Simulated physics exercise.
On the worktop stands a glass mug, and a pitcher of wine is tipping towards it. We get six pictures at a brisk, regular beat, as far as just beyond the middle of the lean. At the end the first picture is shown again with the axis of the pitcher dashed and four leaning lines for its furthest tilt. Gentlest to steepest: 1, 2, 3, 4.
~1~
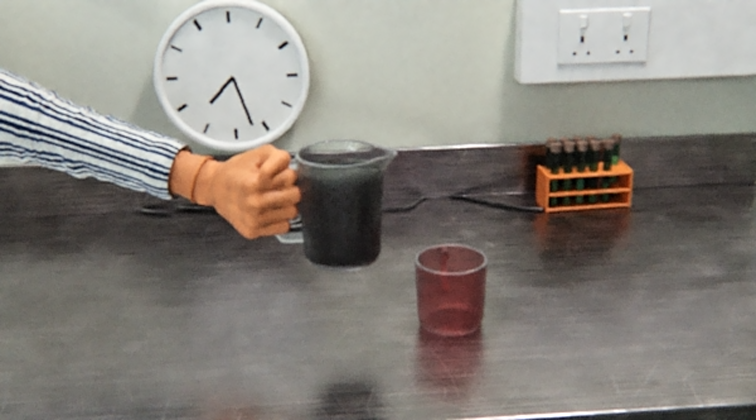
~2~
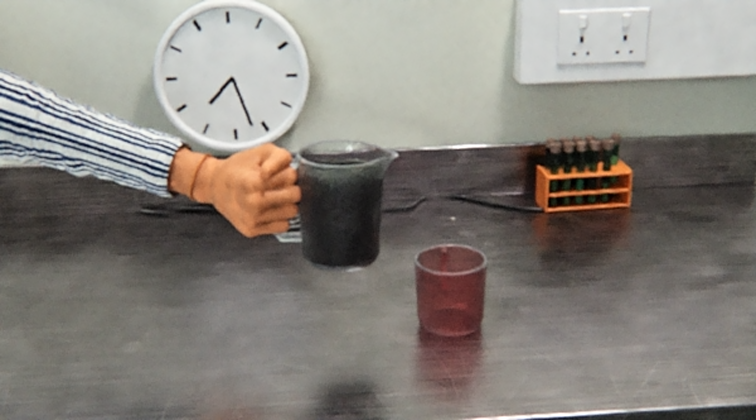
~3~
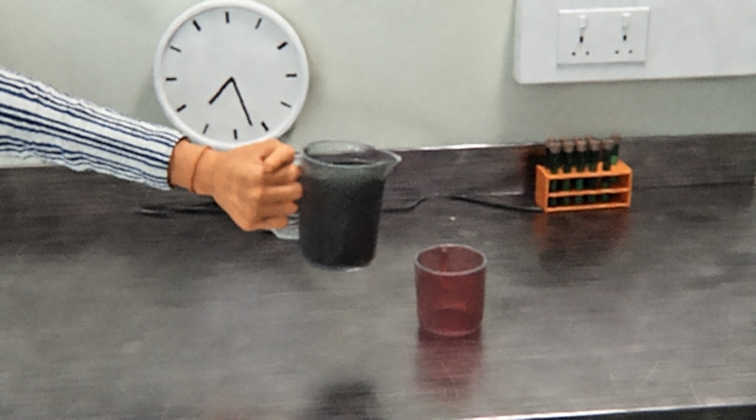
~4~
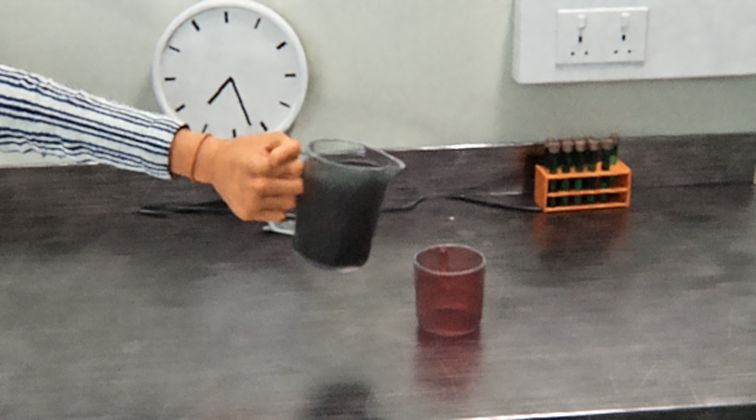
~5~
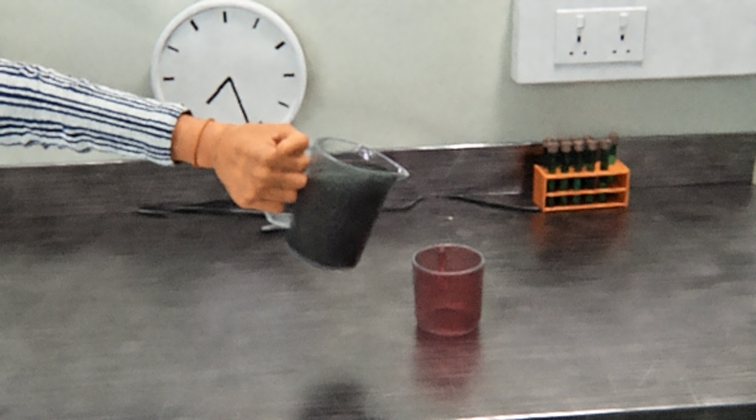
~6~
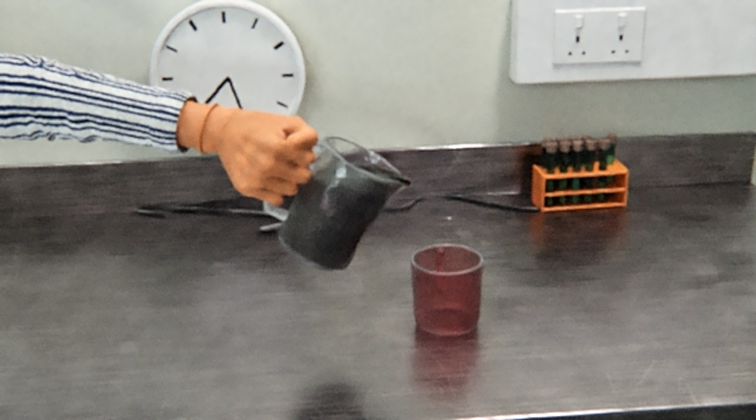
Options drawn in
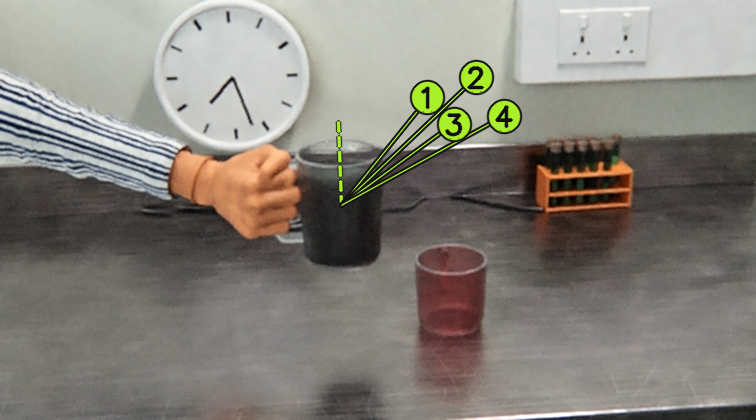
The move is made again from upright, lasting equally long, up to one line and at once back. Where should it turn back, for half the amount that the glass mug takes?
The answer is mark 3.
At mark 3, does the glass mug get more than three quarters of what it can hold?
No, it does not.
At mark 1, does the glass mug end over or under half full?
Under.
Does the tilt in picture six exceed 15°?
Yes.
On the marked copy, 1 at (417, 111); 2 at (463, 89); 3 at (439, 133); 4 at (489, 124).
With 1, the glass mug ends with about 20 % of what it can hold.
With 2, the glass mug ends with about 33 % of what it can hold.
With 3, the glass mug ends with about 48 % of what it can hold.
With 4, the glass mug ends with about 66 % of what it can hold.
